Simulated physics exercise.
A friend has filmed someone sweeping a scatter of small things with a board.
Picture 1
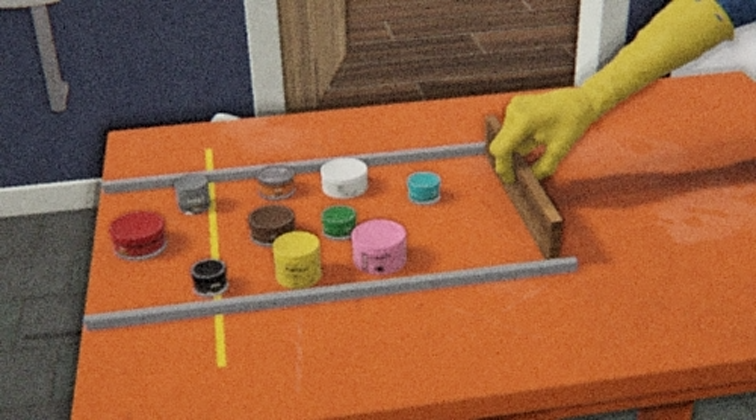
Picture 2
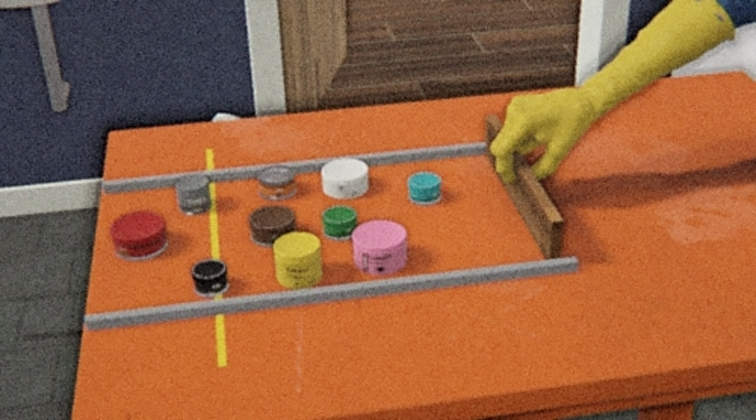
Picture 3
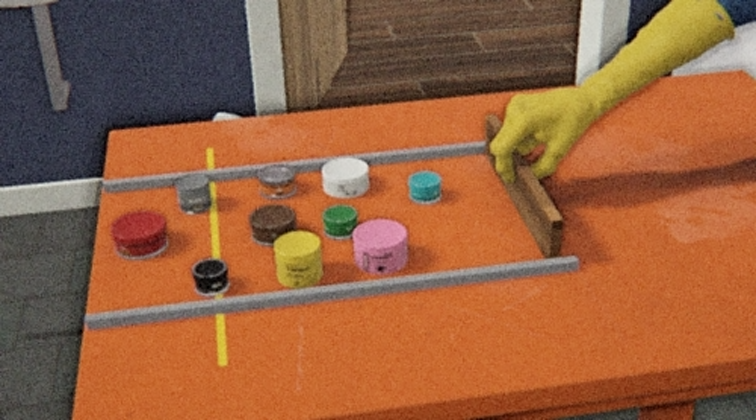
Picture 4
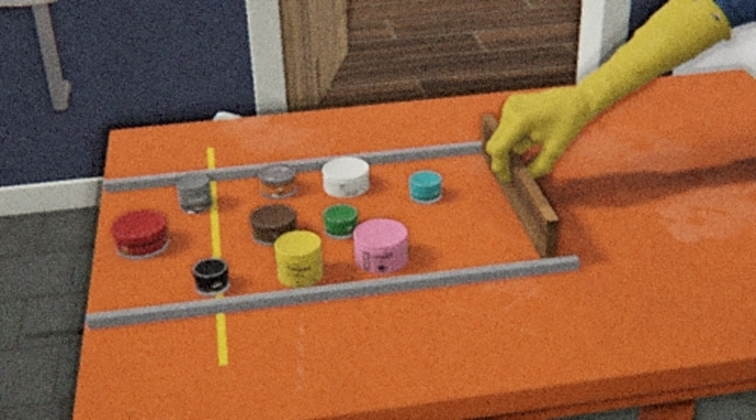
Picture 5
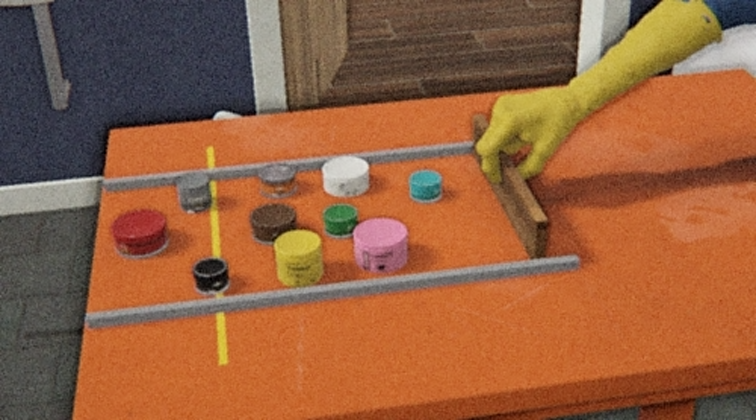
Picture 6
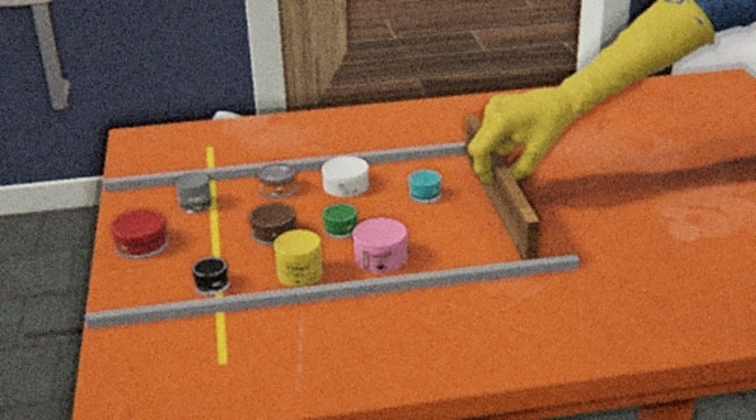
A yellow-gloved hand slides a wooden board slightly left toward small, still tubs on an orange table.
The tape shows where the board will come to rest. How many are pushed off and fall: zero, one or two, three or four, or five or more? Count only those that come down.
The number that fall off is zero.
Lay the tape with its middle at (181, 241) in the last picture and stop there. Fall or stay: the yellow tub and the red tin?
The yellow tub survives; the red tin goes over.
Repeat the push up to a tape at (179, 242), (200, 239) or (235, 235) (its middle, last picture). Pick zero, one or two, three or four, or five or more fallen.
The falls would be one to two; no fall at all; none at all.
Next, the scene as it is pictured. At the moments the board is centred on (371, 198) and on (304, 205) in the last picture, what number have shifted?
3 and 8.
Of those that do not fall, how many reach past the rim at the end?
The number is 1.
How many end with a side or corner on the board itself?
4 of them.
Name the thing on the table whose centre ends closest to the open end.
Foremost is the red tin.
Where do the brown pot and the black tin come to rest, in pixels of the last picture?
About (162, 229), and the other about (148, 286).
A little later, none off yet; red tin at rest near (140, 234); grey tub at rest near (194, 193); black tin at rest near (211, 276).
Next, none off yet; red tin at rest near (140, 234); grey tub at rest near (194, 193); black tin at rest near (206, 277).
When it is over, the number that fall off is zero.
